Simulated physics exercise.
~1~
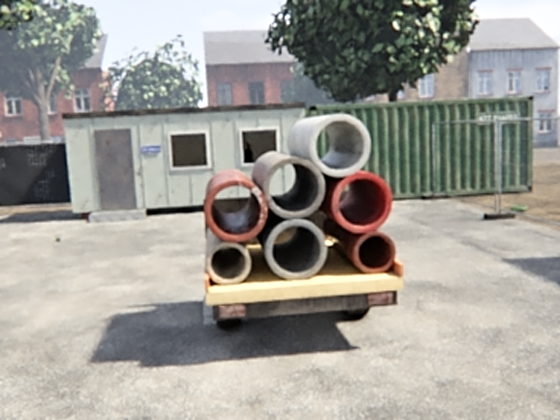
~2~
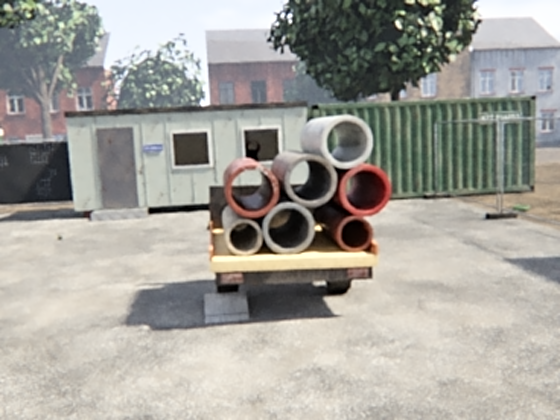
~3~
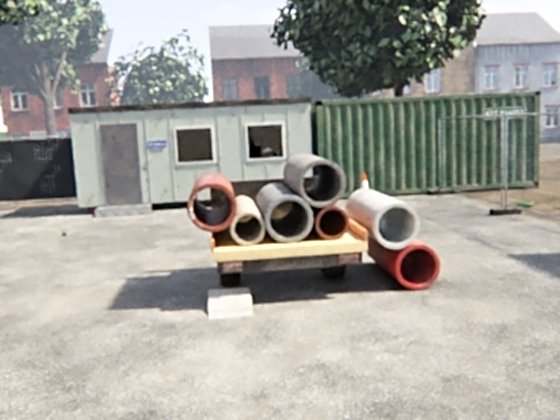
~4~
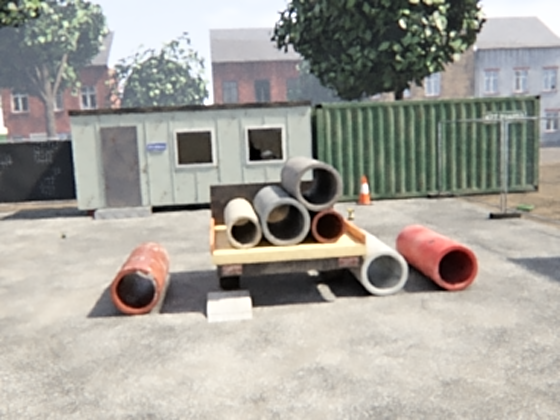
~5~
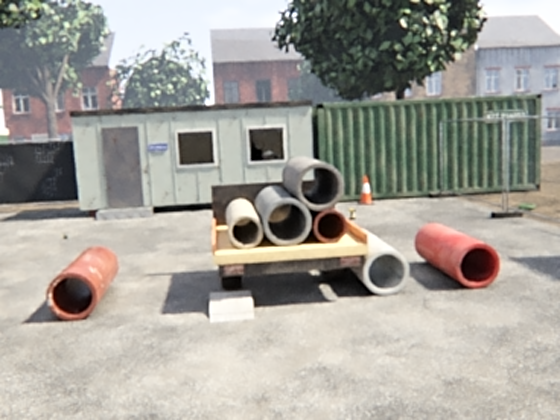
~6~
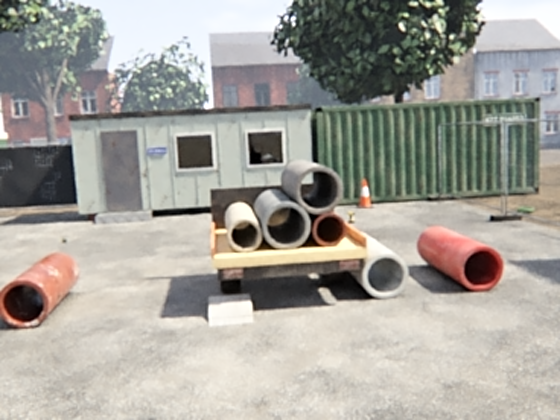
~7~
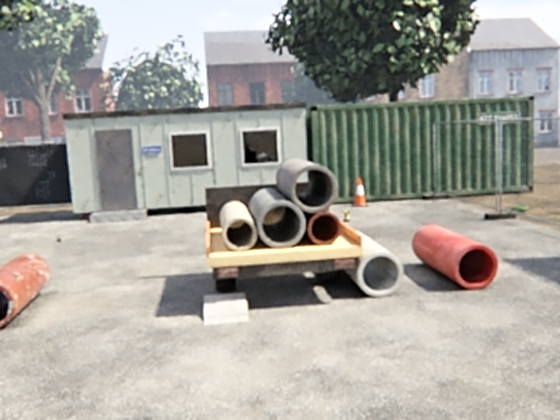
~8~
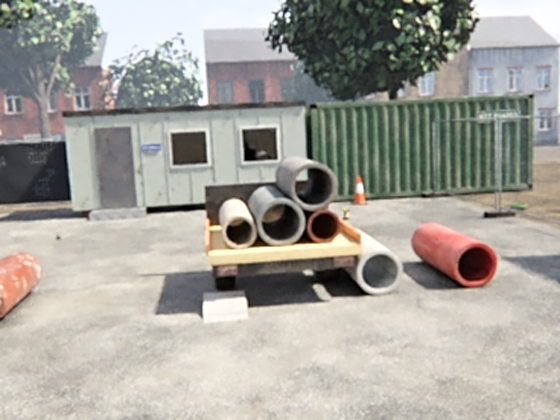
In this clip, a low flatbed trailer stacked with seven pipes tilts over a block and drops level, the pile collapsing as a red and a pale pipe fall off the right and another reddish pipe rolls away left, leaving four aboard the halted trailer.
